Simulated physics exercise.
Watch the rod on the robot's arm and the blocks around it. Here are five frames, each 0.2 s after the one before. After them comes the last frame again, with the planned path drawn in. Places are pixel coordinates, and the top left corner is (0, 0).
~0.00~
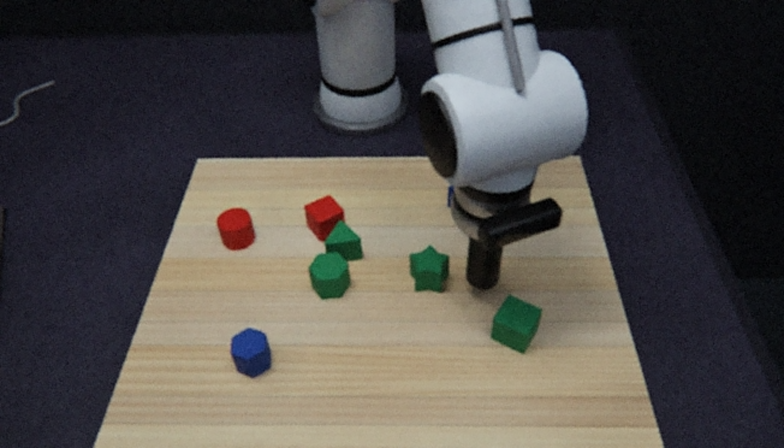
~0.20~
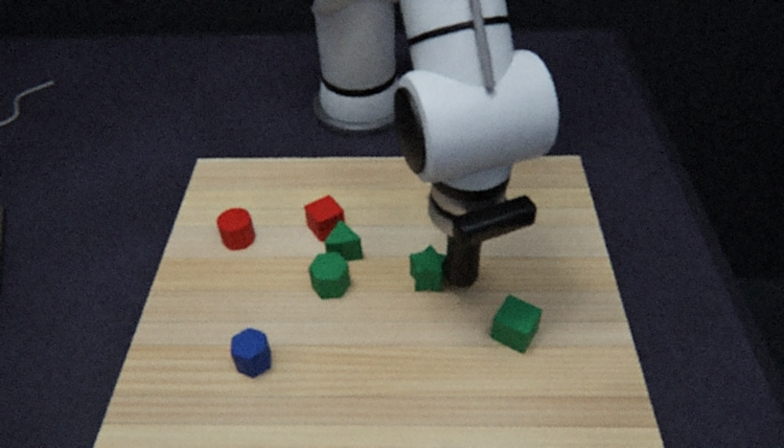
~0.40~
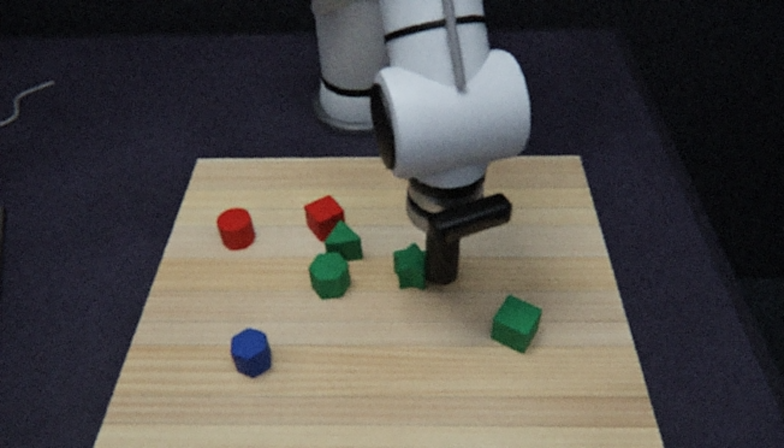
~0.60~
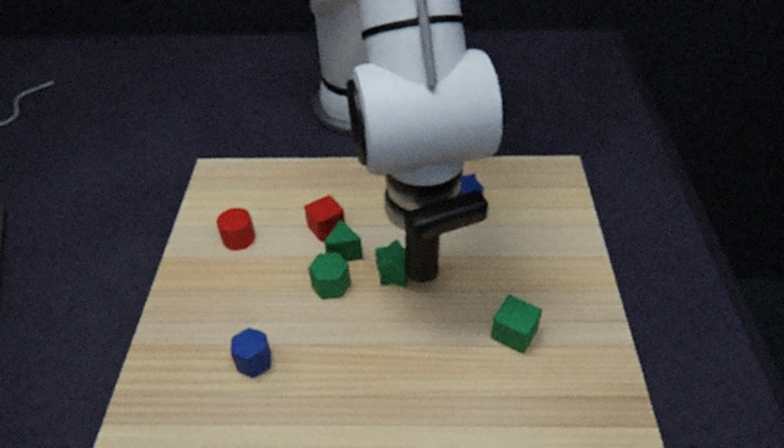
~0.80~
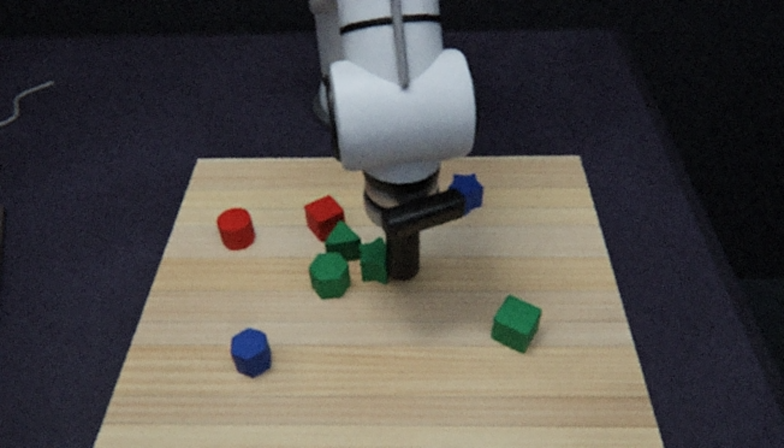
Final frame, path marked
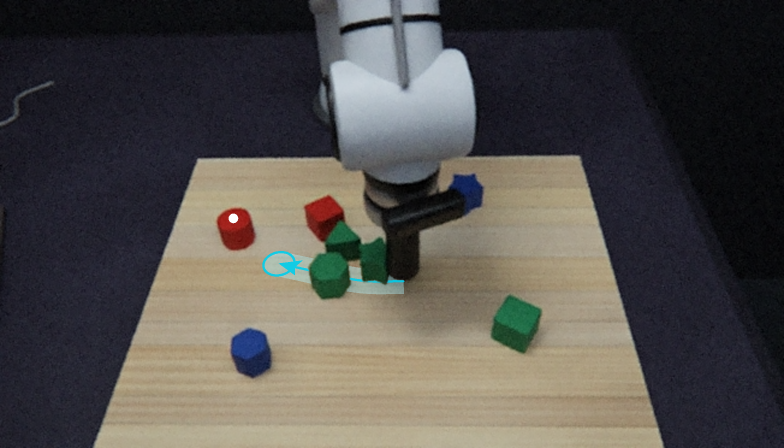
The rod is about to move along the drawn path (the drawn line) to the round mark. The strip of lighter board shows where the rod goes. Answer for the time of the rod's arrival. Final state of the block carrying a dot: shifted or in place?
That block stays in place.
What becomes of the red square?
Displaced.
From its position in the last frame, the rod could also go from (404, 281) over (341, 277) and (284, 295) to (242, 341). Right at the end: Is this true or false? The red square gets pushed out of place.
True.
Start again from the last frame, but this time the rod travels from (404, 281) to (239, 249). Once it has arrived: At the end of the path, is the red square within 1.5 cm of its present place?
The answer is no.
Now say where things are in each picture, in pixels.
In the first frame, rod's lower end at (482, 277); red circular block at (233, 218); red square at (324, 208); green hexagon at (328, 265); green triangular block at (342, 234); green star-shaped block at (429, 259).
In the second frame, rod at (462, 275); blocks still.
In the third frame, rod at (442, 273); green star-shaped block at (413, 257).
In the fourth frame, rod at (422, 271); green star-shaped block at (394, 254).
In the fifth frame, rod at (403, 268); red circular block at (233, 218); red square at (324, 208); green hexagon at (328, 265); green triangular block at (342, 234); green star-shaped block at (376, 251).
Drawn move, from (404, 281) over (360, 280) and (319, 272) to (279, 264); the dot is on the red circular block.
The first path, step by step. One third of the way, rod at (358, 268); red square at (322, 203), turned 15° anticlockwise; green hexagon at (320, 266), turned 25° anticlockwise; green triangular block at (332, 222), turned 20° clockwise; green star-shaped block at (340, 243), turned 25° clockwise.
Two thirds of the way, rod at (316, 260); red square at (316, 195); green hexagon at (285, 269), turned 75° anticlockwise; green triangular block at (325, 212), turned 35° clockwise; green star-shaped block at (314, 231), turned 55° clockwise.
At the end, rod at (276, 251); red circular block still; red square at (316, 193); green hexagon at (272, 271), turned 100° anticlockwise; green triangular block at (324, 211), turned 45° clockwise; green star-shaped block at (297, 225), turned 90° clockwise.
